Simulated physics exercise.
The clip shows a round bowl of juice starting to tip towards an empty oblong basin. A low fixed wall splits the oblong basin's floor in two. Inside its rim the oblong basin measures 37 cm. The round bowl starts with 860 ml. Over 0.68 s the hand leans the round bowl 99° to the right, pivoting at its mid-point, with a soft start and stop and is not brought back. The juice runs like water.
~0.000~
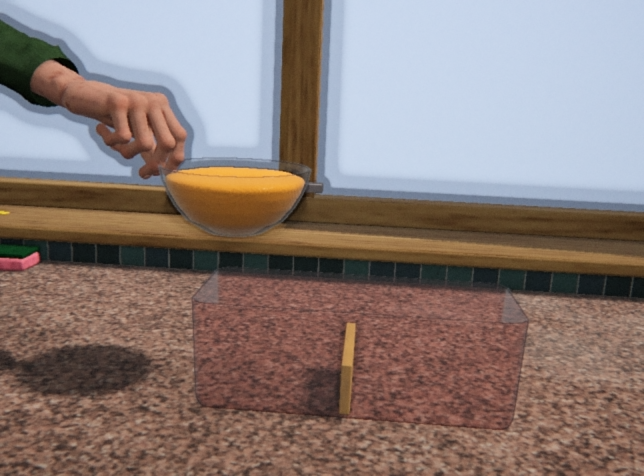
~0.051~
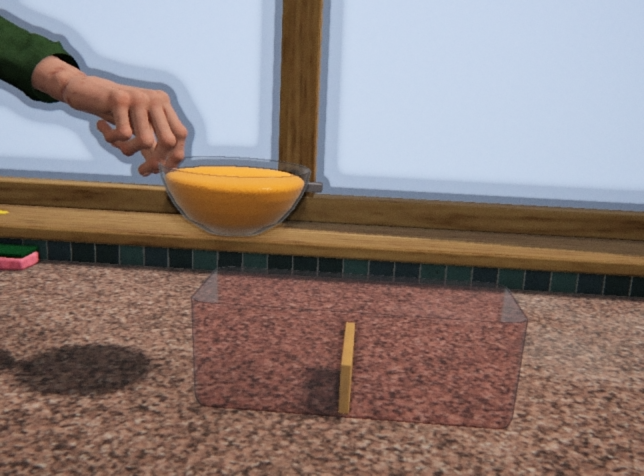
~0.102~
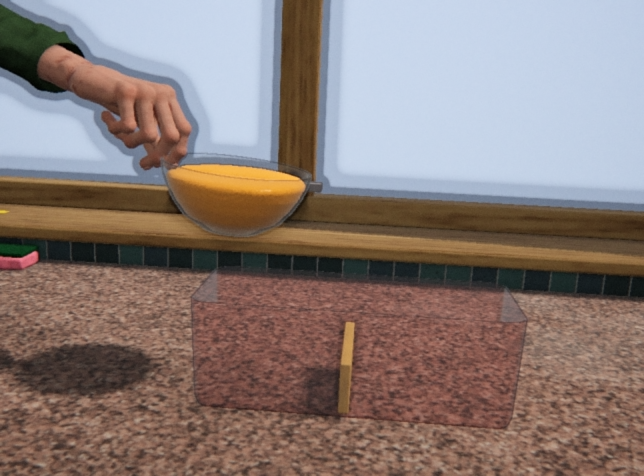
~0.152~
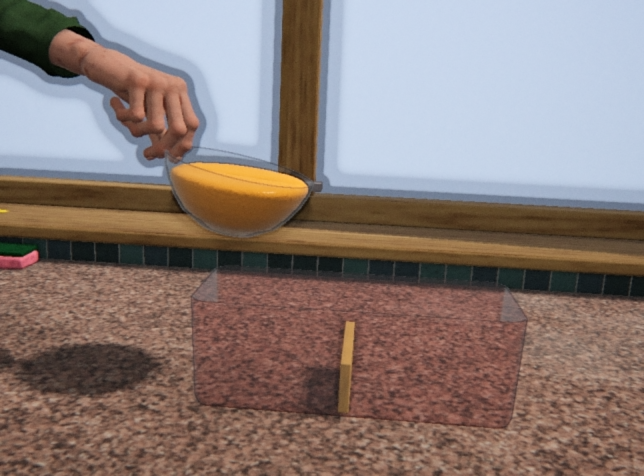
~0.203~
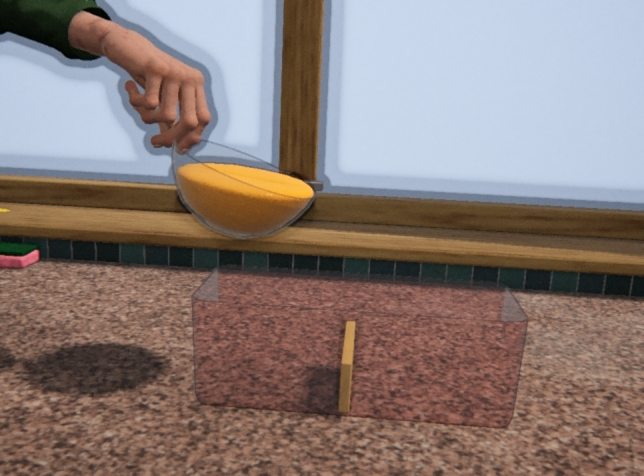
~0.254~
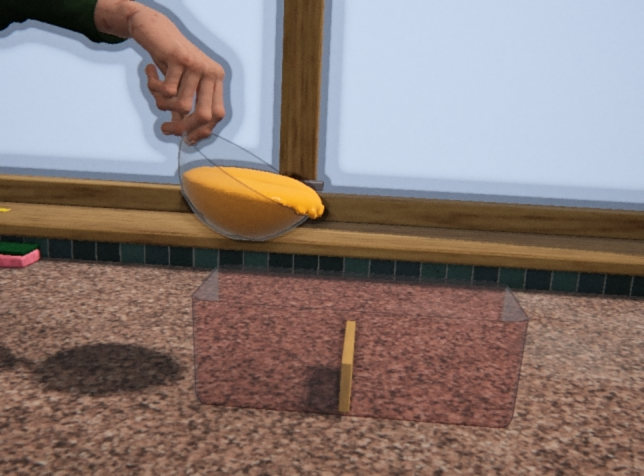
On a speckled countertop by a window, a hand at the upper left tilts a clear round bowl of orange juice rightward above an empty transparent oblong basin with a low upright divider, and juice begins passing over the bowl's right edge.
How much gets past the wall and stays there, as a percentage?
The far part has some 39 per cent.
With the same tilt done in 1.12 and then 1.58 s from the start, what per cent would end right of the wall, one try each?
First 55, then 60 per cent.
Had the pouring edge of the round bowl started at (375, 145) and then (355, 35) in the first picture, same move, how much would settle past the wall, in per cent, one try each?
First 90, then 85 per cent.
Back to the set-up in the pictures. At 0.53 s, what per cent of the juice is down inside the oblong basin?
About 64 per cent.
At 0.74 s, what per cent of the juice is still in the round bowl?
Near 0 in a hundred.
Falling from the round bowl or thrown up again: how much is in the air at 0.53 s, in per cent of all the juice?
Some 22 per cent.
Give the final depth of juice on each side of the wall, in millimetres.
Some 22 mm on the left and 14 mm on the right.
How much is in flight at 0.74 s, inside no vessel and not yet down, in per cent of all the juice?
About 4 per cent.
By 0.53 s the tilt is 88° and 13 per cent is still to pour, 29 is left of the wall and 35 right of it.
By 0.74 s the tilt is 99° and 0 per cent is still to pour, 57 is left of the wall and 37 right of it.
By 0.95 s the tilt is 99° and 0 per cent is still to pour, 57 is left of the wall and 39 right of it.
By 1.18 s the tilt is 99° and 0 per cent is still to pour, 58 is left of the wall and 39 right of it.
At rest 58 per cent lies left of the wall, 39 right of it and 3 outside.
